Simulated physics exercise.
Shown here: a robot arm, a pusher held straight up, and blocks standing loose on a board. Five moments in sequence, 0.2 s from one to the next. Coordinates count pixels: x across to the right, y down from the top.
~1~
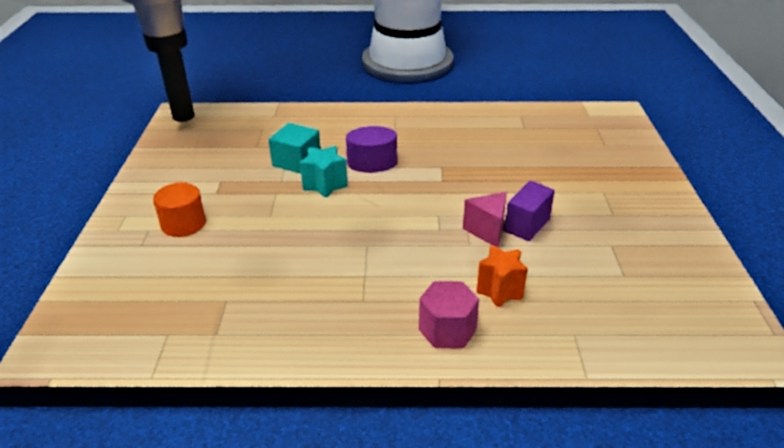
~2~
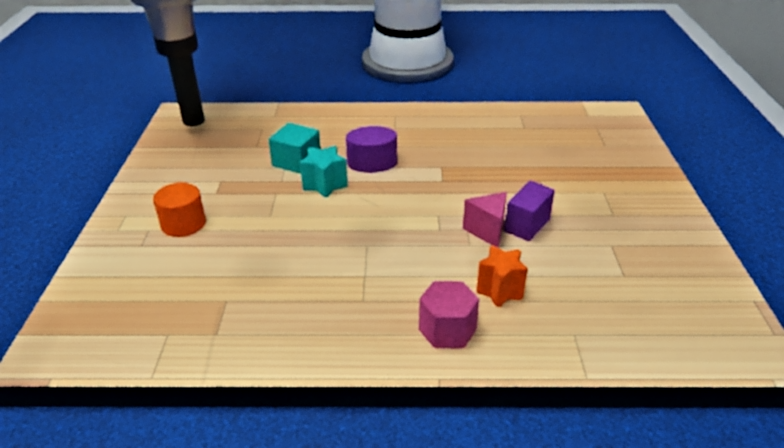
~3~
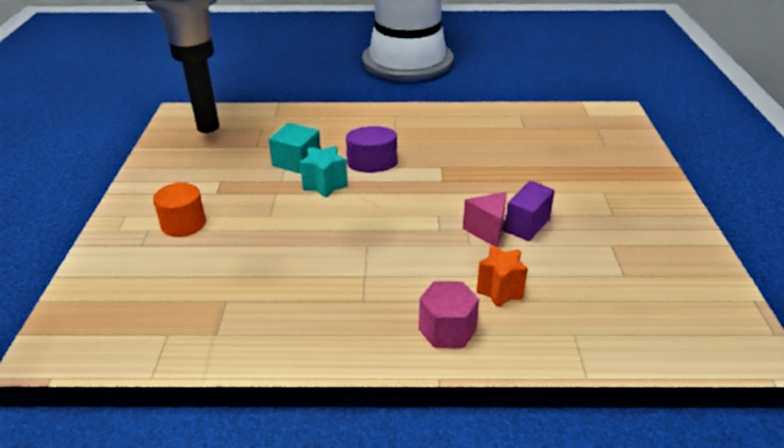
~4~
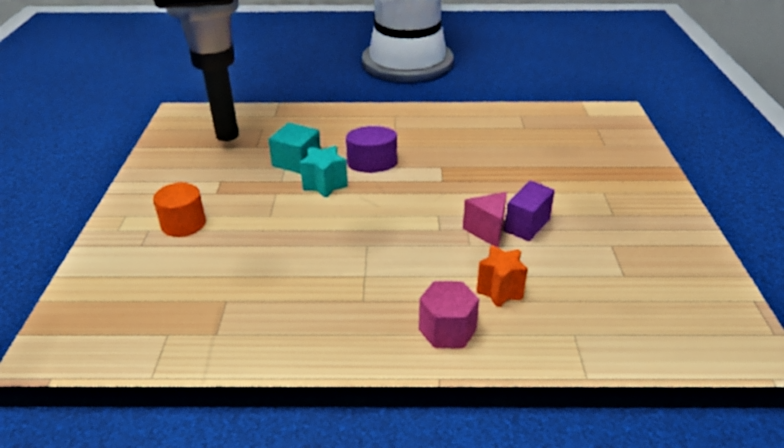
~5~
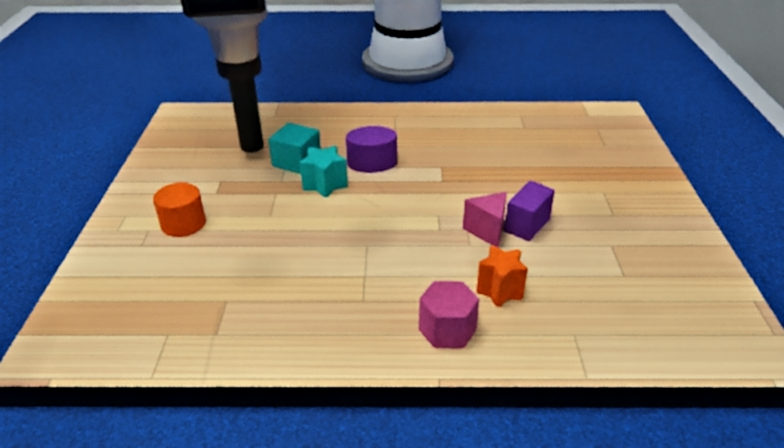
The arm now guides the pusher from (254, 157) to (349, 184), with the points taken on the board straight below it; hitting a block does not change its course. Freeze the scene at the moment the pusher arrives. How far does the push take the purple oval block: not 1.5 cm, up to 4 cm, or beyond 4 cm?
It shifts 1.5 to 4 cm.
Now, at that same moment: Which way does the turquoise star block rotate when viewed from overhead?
From the top, the block rotates clockwise.
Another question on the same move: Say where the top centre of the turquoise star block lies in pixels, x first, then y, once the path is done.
For the centre of its top, I'd go with (352, 172).
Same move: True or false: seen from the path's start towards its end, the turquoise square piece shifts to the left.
That is true.
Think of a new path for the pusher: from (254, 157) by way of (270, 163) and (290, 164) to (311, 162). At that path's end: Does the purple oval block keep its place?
I expect not.
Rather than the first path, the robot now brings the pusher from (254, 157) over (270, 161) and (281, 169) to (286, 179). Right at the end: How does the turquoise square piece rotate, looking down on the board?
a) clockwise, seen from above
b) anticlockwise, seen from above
I choose b.
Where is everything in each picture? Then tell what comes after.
The first picture shows pusher tip at (184, 117); block tops, turquoise square piece at (294, 134); turquoise star block at (323, 156); purple oval block at (371, 135).
The second picture shows pusher at (194, 122); blocks unchanged.
The third picture shows pusher at (208, 128); blocks unchanged.
The fourth picture shows pusher at (228, 136); blocks unchanged.
The fifth picture shows pusher at (252, 147); turquoise square piece at (294, 134); turquoise star block at (323, 156); purple oval block at (371, 135).
The first path, step by step. One third of the way, pusher at (283, 156); turquoise square piece at (313, 135), turned 30° anticlockwise.
Two thirds of the way, pusher at (315, 165); turquoise square piece at (340, 136), turned 65° anticlockwise; turquoise star block at (335, 162); purple oval block at (389, 132).
At the end, pusher at (348, 174); turquoise square piece at (347, 136), turned 85° anticlockwise; turquoise star block at (352, 172), turned 60° clockwise; purple oval block at (397, 129).
